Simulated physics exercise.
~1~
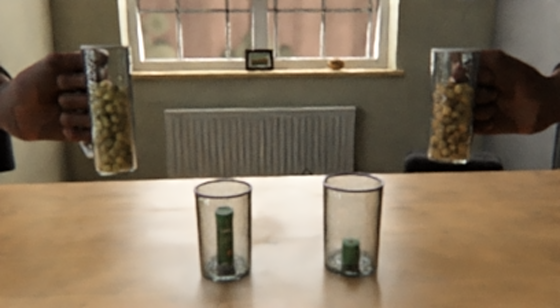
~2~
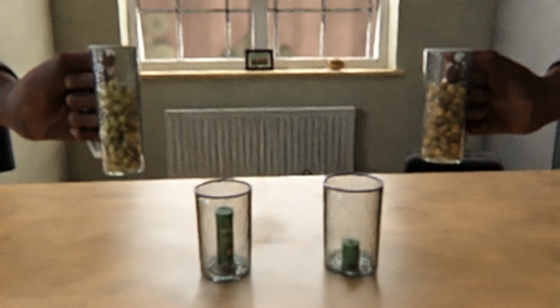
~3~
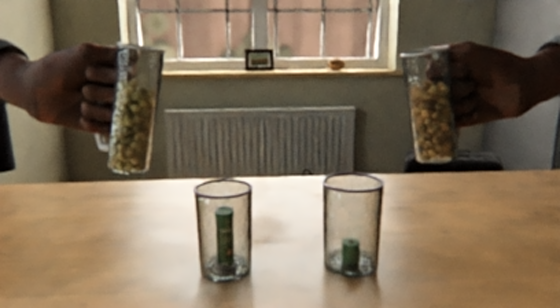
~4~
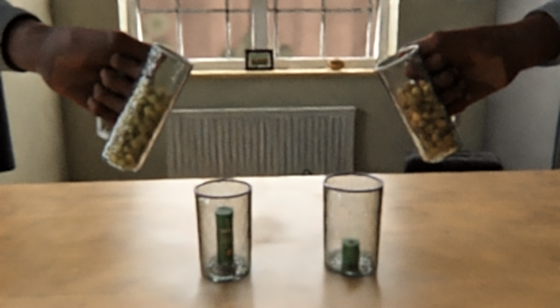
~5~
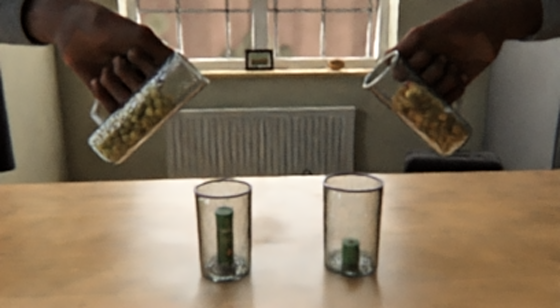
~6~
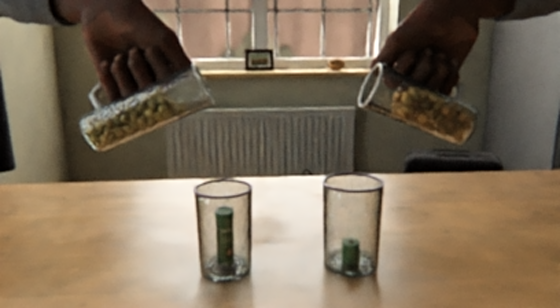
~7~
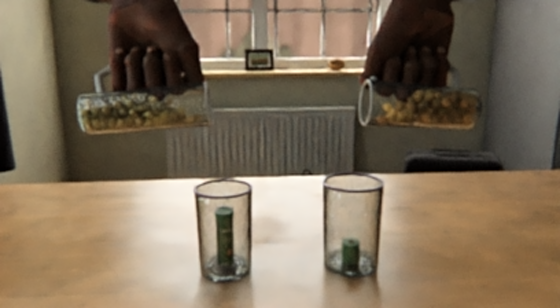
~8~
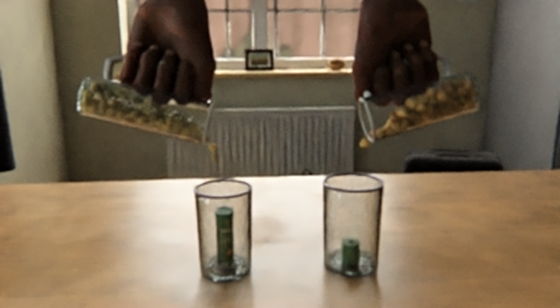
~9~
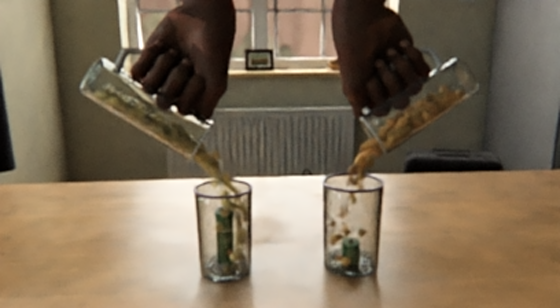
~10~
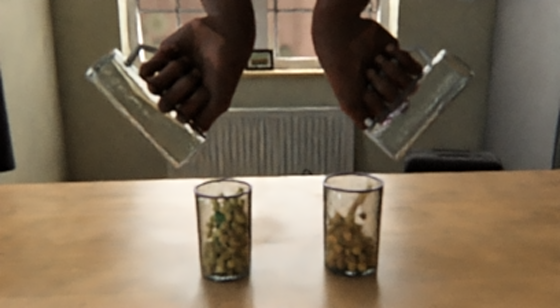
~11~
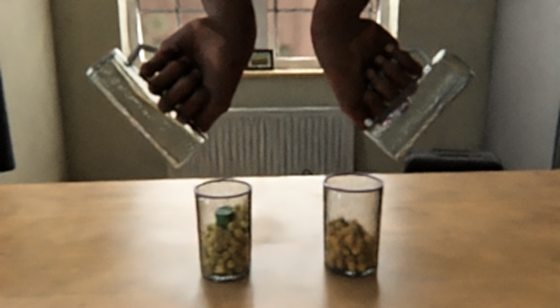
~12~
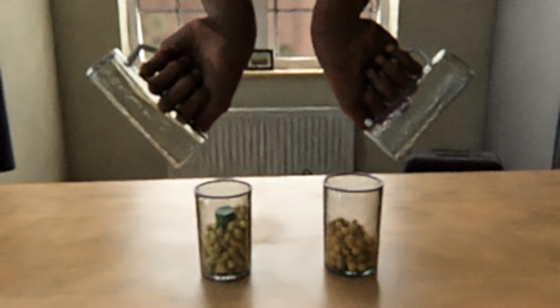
Two hands tipping cups of small pale pieces into clear glasses, leaving the left green object's top showing and the right one buried.
